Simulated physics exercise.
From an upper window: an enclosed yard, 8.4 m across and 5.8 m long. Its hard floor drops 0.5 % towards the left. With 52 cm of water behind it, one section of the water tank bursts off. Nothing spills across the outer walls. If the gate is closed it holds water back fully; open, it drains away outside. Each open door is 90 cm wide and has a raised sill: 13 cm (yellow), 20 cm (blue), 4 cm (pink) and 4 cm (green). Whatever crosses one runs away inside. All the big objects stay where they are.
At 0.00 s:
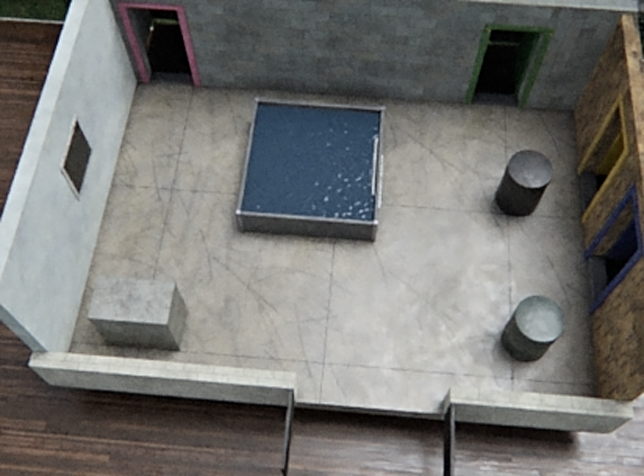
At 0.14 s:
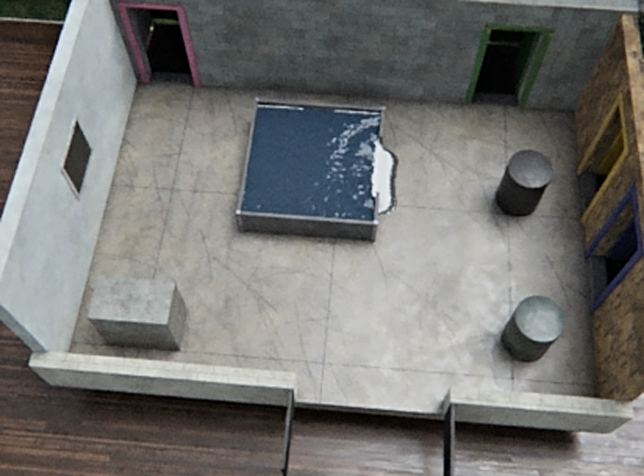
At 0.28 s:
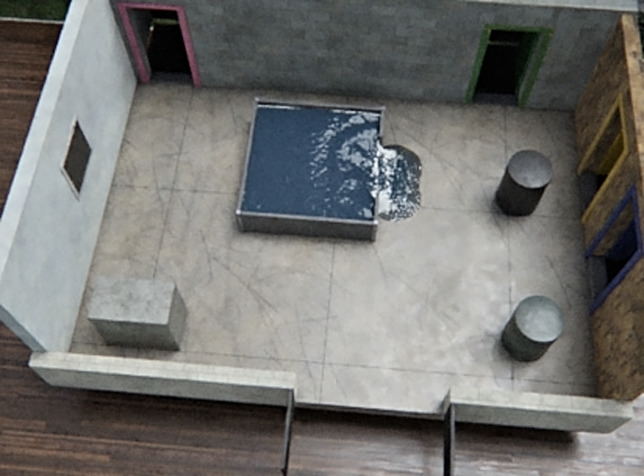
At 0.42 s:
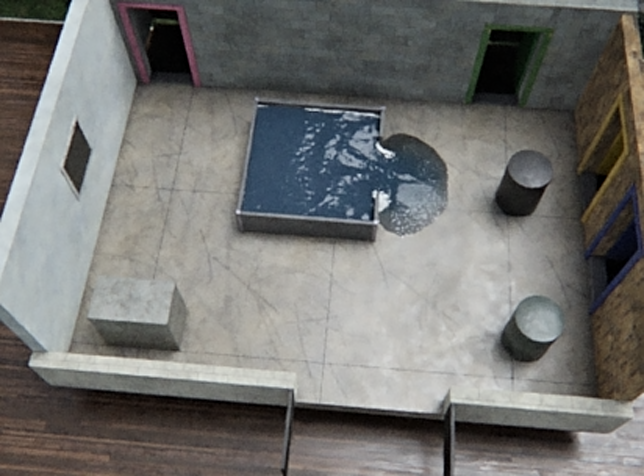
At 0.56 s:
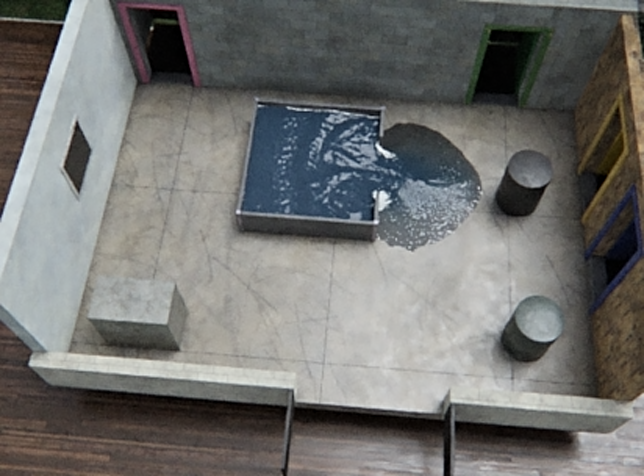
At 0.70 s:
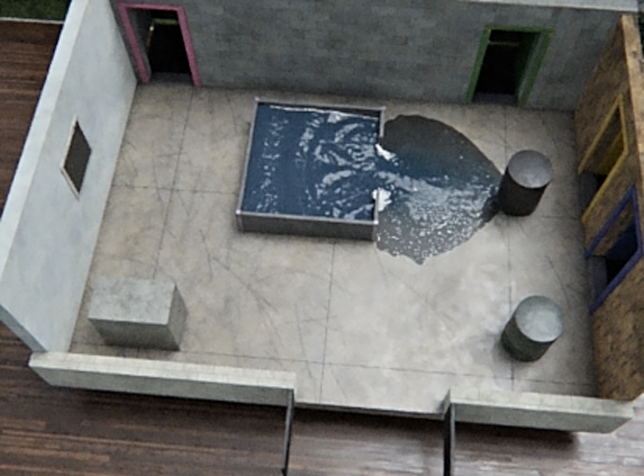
In an enclosed yard seen from above, a square tank of still water opens on its right side, and water pours through the gap, spreading across the pale floor in a widening, rounded pool that reaches the darker cylinder.
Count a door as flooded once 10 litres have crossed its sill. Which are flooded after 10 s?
The water let in: At the yellow door it does not reach the limit; at the blue door it keeps below the limit; at the pink door it stays under the limit; at the green door it passes the limit.
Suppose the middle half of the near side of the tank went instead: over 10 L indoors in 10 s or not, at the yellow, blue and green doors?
Against that limit: Yellow not over, blue below, green under.
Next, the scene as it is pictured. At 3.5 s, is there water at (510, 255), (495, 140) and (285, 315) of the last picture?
In turn: Wet, under water, dry.
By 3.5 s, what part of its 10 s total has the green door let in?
About 20 per cent.
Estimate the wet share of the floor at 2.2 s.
Some 30 per cent of it.
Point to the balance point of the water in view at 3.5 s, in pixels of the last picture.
Around (405, 192).
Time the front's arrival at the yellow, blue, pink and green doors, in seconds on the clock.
Yellow 1.6 s, blue 1.6 s, pink 8.0 s, green 1.4 s.
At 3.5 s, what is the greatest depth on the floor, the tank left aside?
Up to some 24 cm.
After 1.4 s water covers 20 % of the floor and is deepest (31 cm) near (381, 187); yellow door not reached, blue door not reached, pink door not reached, green door not reached.
After 2.2 s water covers 30 % of the floor and is deepest (36 cm) near (567, 118); yellow door 6 cm at the sill, 0 L in, blue door 16 cm at the sill, 0 L in, pink door not reached, green door 10 cm at the sill, 7 L in.
After 3.5 s water covers 35 % of the floor and is deepest (24 cm) near (567, 118); yellow door 11 cm at the sill, 0 L in, blue door 15 cm at the sill, 0 L in, pink door not reached, green door 14 cm at the sill, 39 L in.
After 6.0 s water covers 50 % of the floor and is deepest (16 cm) near (527, 309); yellow door 10 cm at the sill, 0 L in, blue door 15 cm at the sill, 0 L in, pink door not reached, green door 11 cm at the sill, 111 L in.
After 10.0 s water covers 80 % of the floor and is deepest (10 cm) near (589, 411); yellow door 7 cm at the sill, 0 L in, blue door 7 cm at the sill, 0 L in, pink door 2 cm at the sill, 0 L in, green door 8 cm at the sill, 185 L in.
